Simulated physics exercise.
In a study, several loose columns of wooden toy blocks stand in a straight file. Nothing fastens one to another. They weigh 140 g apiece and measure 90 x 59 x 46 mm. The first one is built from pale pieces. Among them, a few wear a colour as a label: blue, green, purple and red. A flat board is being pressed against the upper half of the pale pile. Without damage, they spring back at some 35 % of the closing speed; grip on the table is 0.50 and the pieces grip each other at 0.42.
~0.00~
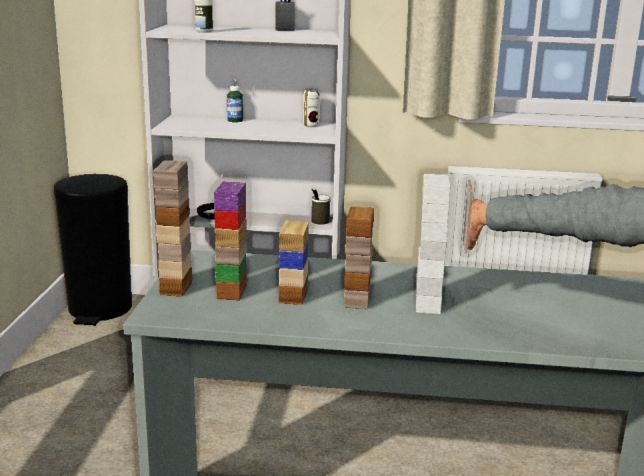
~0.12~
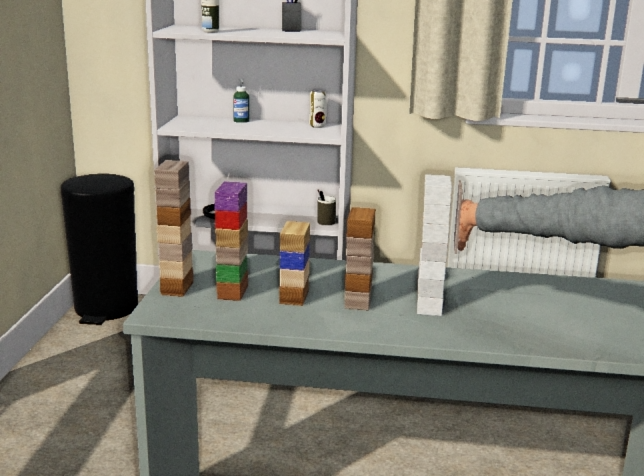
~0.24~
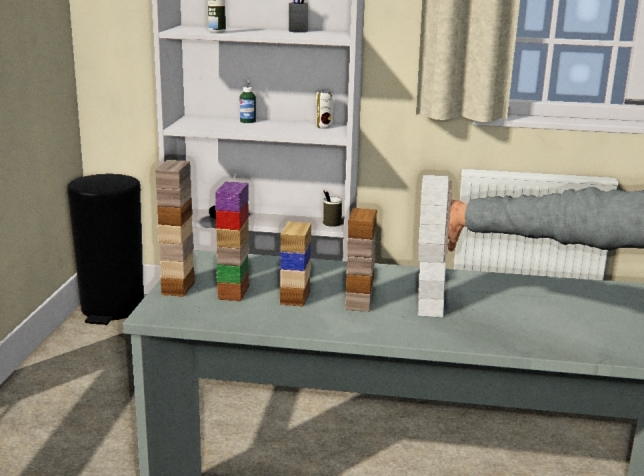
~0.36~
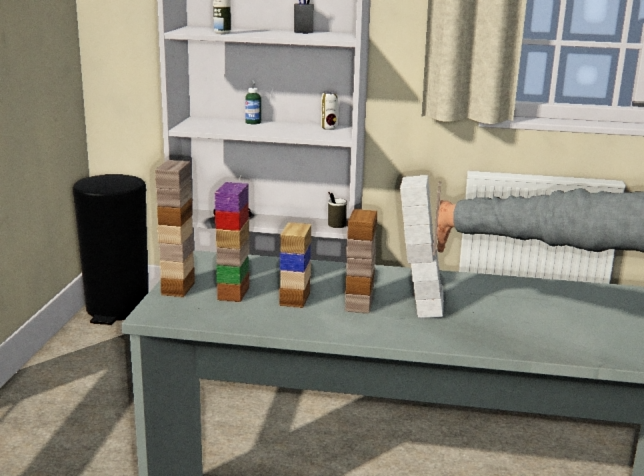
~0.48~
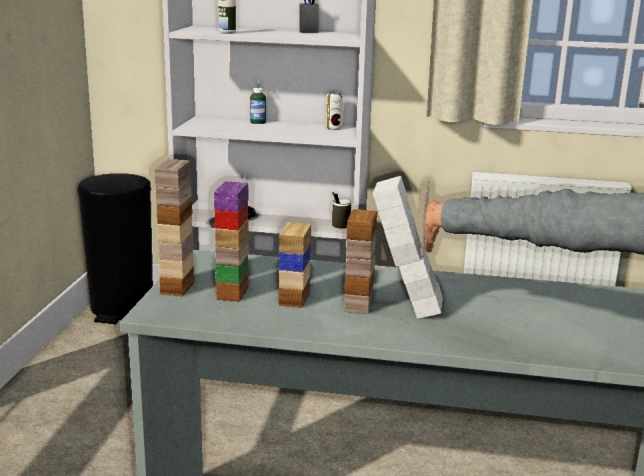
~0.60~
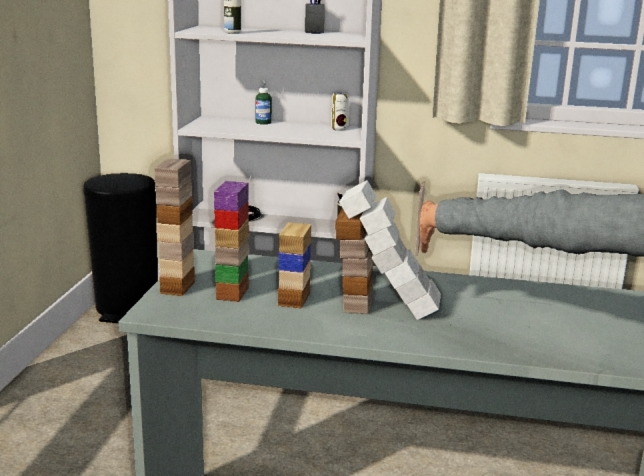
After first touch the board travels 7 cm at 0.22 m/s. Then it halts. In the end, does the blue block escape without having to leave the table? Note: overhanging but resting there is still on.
Yes.
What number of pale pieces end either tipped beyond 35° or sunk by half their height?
That happens to 7 of them.
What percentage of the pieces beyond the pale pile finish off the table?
Roughly 40 percent.
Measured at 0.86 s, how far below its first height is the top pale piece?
6 cm.
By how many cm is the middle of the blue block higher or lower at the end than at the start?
Net change: Some 5 cm lower.
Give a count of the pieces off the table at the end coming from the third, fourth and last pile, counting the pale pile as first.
Tally - third: 0; fourth: 3; last: 6.
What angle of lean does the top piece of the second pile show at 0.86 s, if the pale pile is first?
The top piece is tilted around 20°.
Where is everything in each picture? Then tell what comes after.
In the first picture (places mark the middle of the side facing us; the camera moves round a little), board (469, 214) 44 mm short; blue block (291, 261); green block (227, 274); purple block (226, 202); the rest undisturbed.
In the second picture, board (459, 214) 18 mm short; blue block (292, 261).
In the third picture, board (449, 215) 9 mm in; blue block (292, 262).
In the fourth picture, board (437, 216) 35 mm in, top of the pale pile leaning 9°; blue block (292, 263); the rest undisturbed.
In the fifth picture, board (425, 215) 6 cm in, top of the pale pile leaning 20°; blue block (291, 263); the rest undisturbed.
In the sixth picture, board (419, 215) 7 cm in, stopped, top of the pale pile leaning 33°; blue block (291, 263); purple block (226, 202); red block (226, 220); steepest lean 4°, the block at (348, 230); 4 disturbed, none off the table.
After 0.86 s, 7 of the pale pile down; none of the 22 other blocks off the table, 9 disturbed; blue block leaning 7°.
After 1.50 s, 7 of the pale pile down; none of the 22 other blocks off the table, 21 disturbed; blue block 46 mm lower; green block leaning 43°.
After 2.00 s, 7 of the pale pile down; 9 of the 22 other blocks off the table; blue block 46 mm lower; red block upside down.
By the end (2.2 s), 7 of the pale pile down; 9 of the 22 other blocks off the table; blue block 46 mm lower; purple block on its side; red block on its side. As the last picture would show them, middles, blue block near (240, 268).
